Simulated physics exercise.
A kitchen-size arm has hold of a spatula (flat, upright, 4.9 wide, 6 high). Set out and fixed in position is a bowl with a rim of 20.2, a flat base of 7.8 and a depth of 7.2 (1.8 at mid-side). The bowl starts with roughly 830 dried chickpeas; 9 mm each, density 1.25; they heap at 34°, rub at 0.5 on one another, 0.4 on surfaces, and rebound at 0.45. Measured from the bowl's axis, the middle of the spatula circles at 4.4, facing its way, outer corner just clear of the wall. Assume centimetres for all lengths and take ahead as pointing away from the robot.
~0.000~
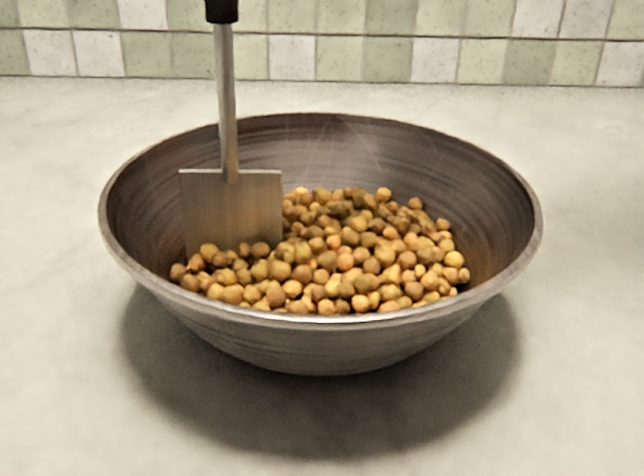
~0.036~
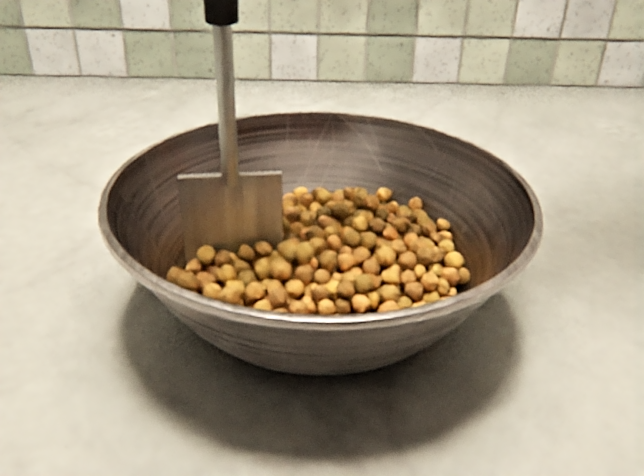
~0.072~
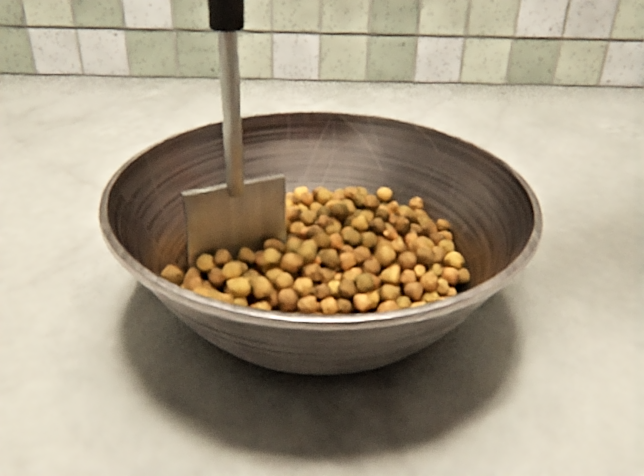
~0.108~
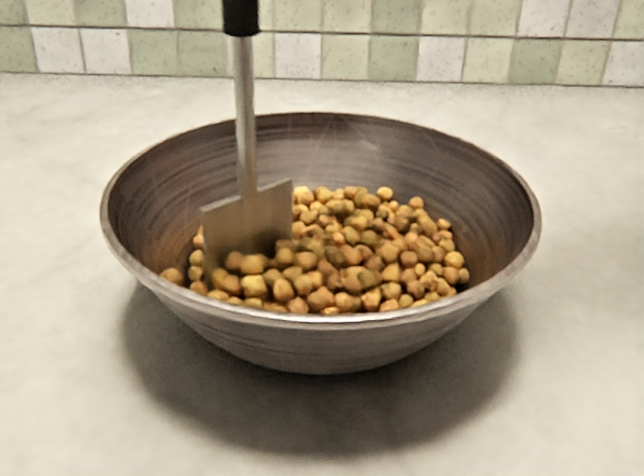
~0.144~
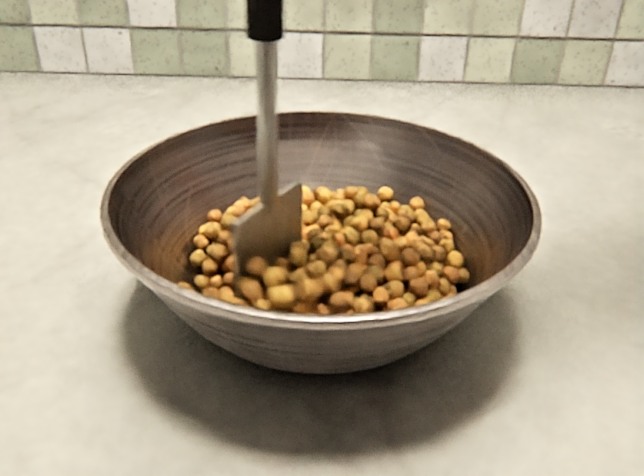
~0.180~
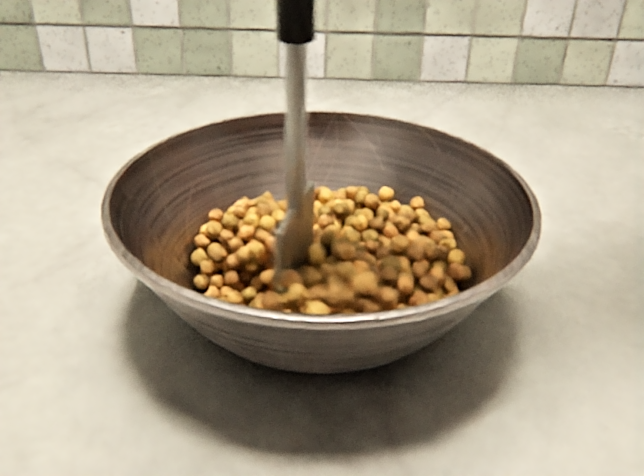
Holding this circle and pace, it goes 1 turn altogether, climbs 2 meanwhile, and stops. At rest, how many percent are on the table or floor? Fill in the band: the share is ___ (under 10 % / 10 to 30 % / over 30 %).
The share is under 10 %.
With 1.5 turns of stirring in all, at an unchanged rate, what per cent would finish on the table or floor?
I'd expect around 0 per cent.
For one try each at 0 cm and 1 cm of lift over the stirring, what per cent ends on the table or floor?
Close to 5 percent and close to 0 percent.
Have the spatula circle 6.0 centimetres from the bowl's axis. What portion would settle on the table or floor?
Around 0 in a hundred.
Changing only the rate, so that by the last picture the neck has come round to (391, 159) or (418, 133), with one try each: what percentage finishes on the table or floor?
Around 10 and 20 percent, in that order.
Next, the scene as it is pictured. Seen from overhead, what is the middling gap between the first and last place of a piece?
Near 3 cm.
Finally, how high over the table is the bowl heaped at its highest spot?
Measured height: Some 6.5 cm.
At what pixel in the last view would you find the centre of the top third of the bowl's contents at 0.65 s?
The centre is close to (278, 186).
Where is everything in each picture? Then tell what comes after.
The first frame shows spatula neck at (229, 142), 0° round; upper third of the load around (334, 250), from x 180 to 460, top at y 195; 834 in the bowl.
The second frame shows spatula neck at (229, 145), 8° round; upper third of the load around (332, 251), from x 175 to 460, top at y 195.
The third frame shows spatula neck at (234, 154), 24° round; upper third of the load around (325, 256), from x 170 to 460, top at y 195.
The fourth frame shows spatula neck at (247, 162), 41° round; upper third of the load around (326, 259), from x 170 to 460, top at y 195.
The fifth frame shows spatula neck at (268, 169), 58° round; upper third of the load around (330, 263), from x 185 to 460, top at y 195.
The sixth frame shows spatula neck at (296, 173), 75° round; upper third of the load around (346, 265), from x 200 to 465, top at y 195; 834 in the bowl.
By 0.42 s, 185° round, highest piece 9 above the table; 833 in the bowl, 1 in flight or on the tool.
By 0.65 s, 295° round, highest piece 9 above the table; 828 in the bowl, 5 on the table or floor, 1 in flight or on the tool.
By 0.97 s, 0° round, highest piece 6 above the table; 824 in the bowl, 10 on the table or floor.
By 1.67 s, 0° round, highest piece 6 above the table; 824 in the bowl, 10 on the table or floor.
Final count, 824 in the bowl, 10 on the table or floor. That is 1 % on the table or floor.
